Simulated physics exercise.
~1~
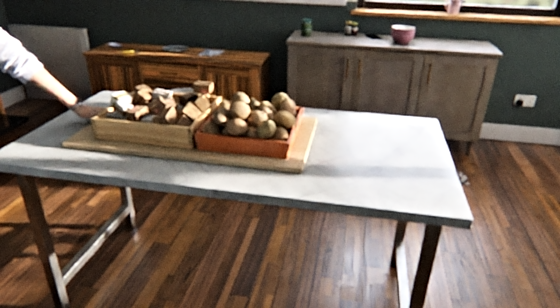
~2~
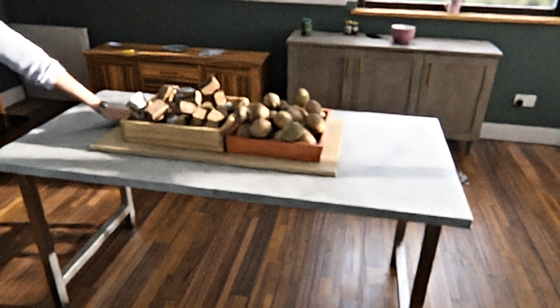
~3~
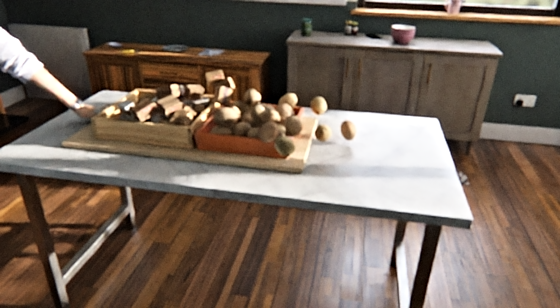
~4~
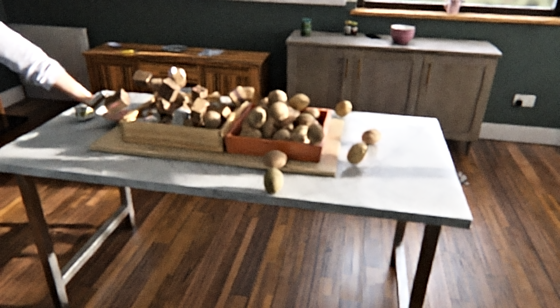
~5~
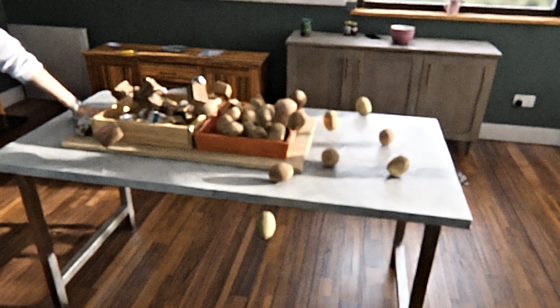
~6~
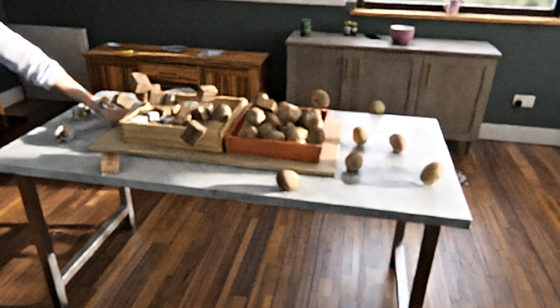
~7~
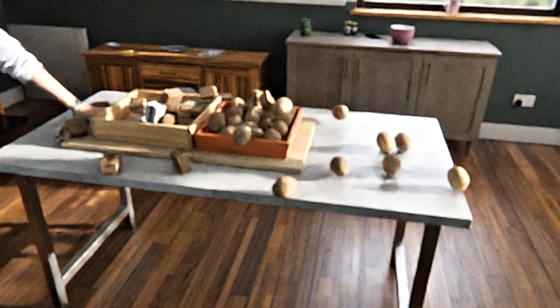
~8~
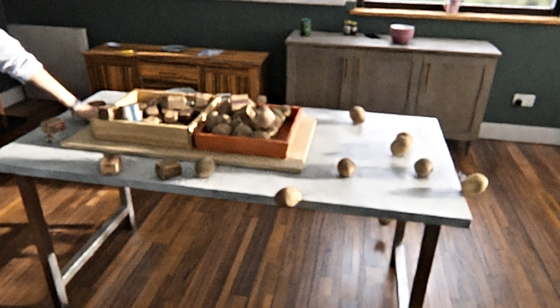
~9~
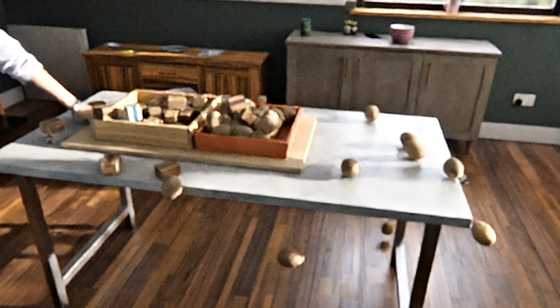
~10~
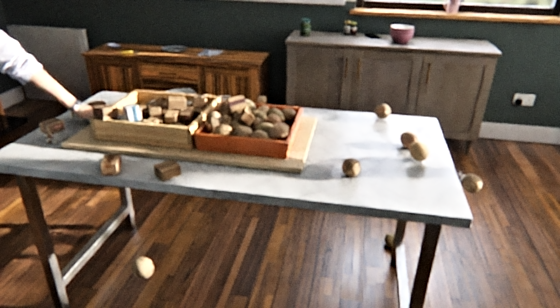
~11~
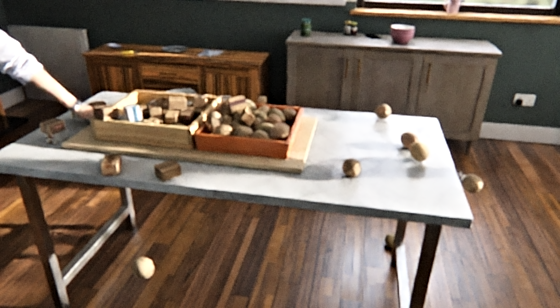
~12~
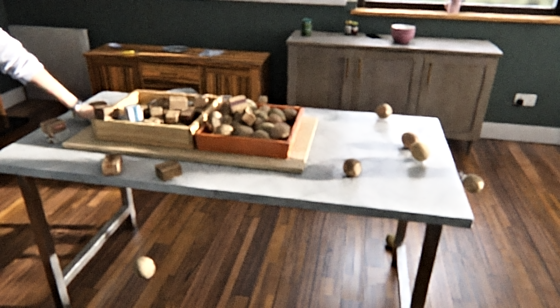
The clip shows a person's hand at the left shaking a board with a wooden tray of small parcels and an orange tray of round brown pieces back and forth on a table; pieces spill from both, some dropping off the table, before the board stops with both trays still partly filled.
